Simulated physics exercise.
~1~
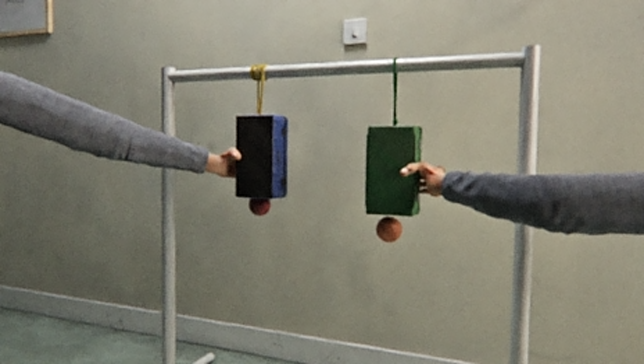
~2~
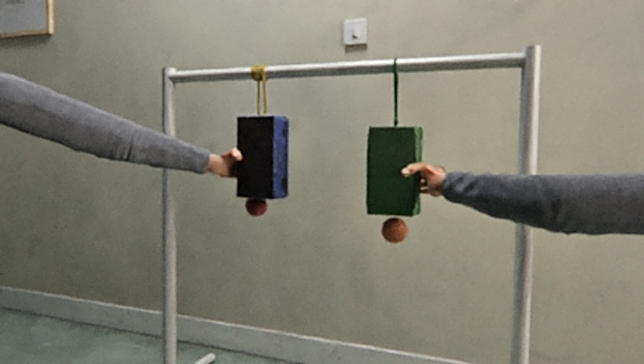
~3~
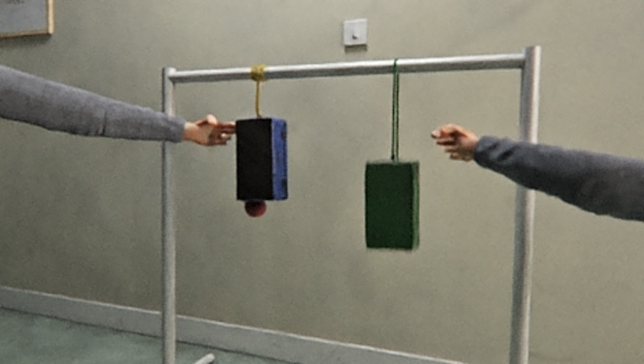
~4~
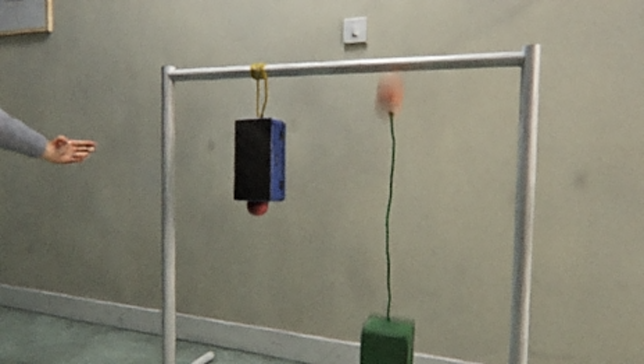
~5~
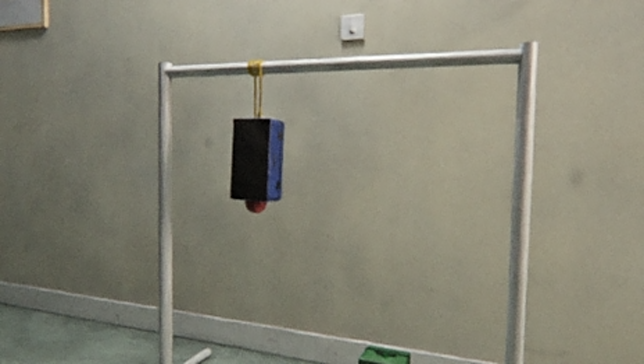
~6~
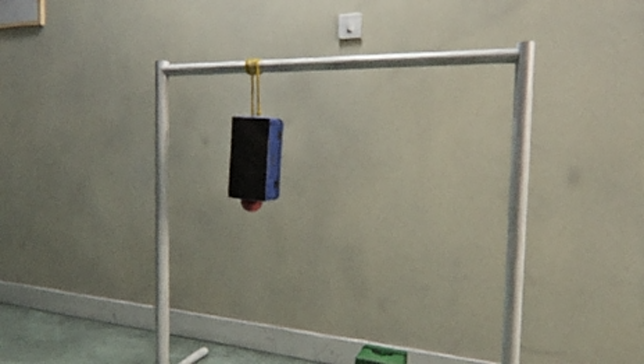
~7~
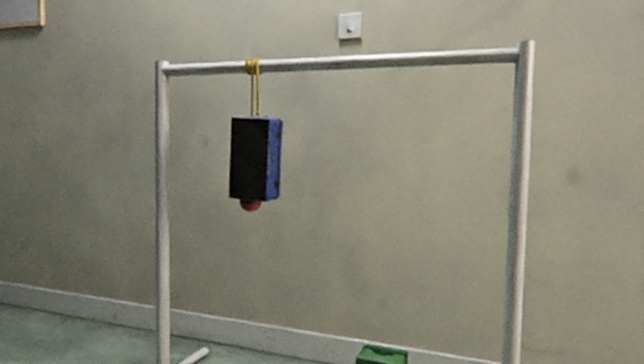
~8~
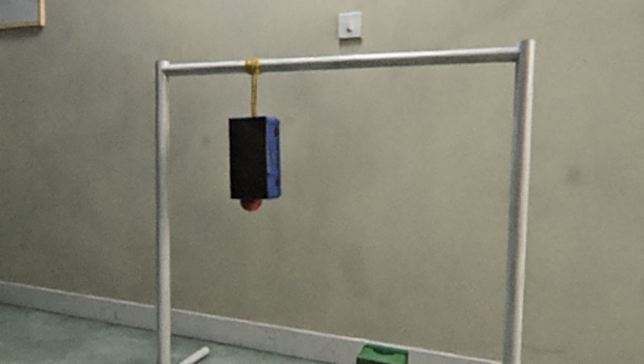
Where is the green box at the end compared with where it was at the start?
At the start the green box hangs from the bar on its cord, steadied by a hand. By the end it is down on the floor below the bar, with only its top part in view.
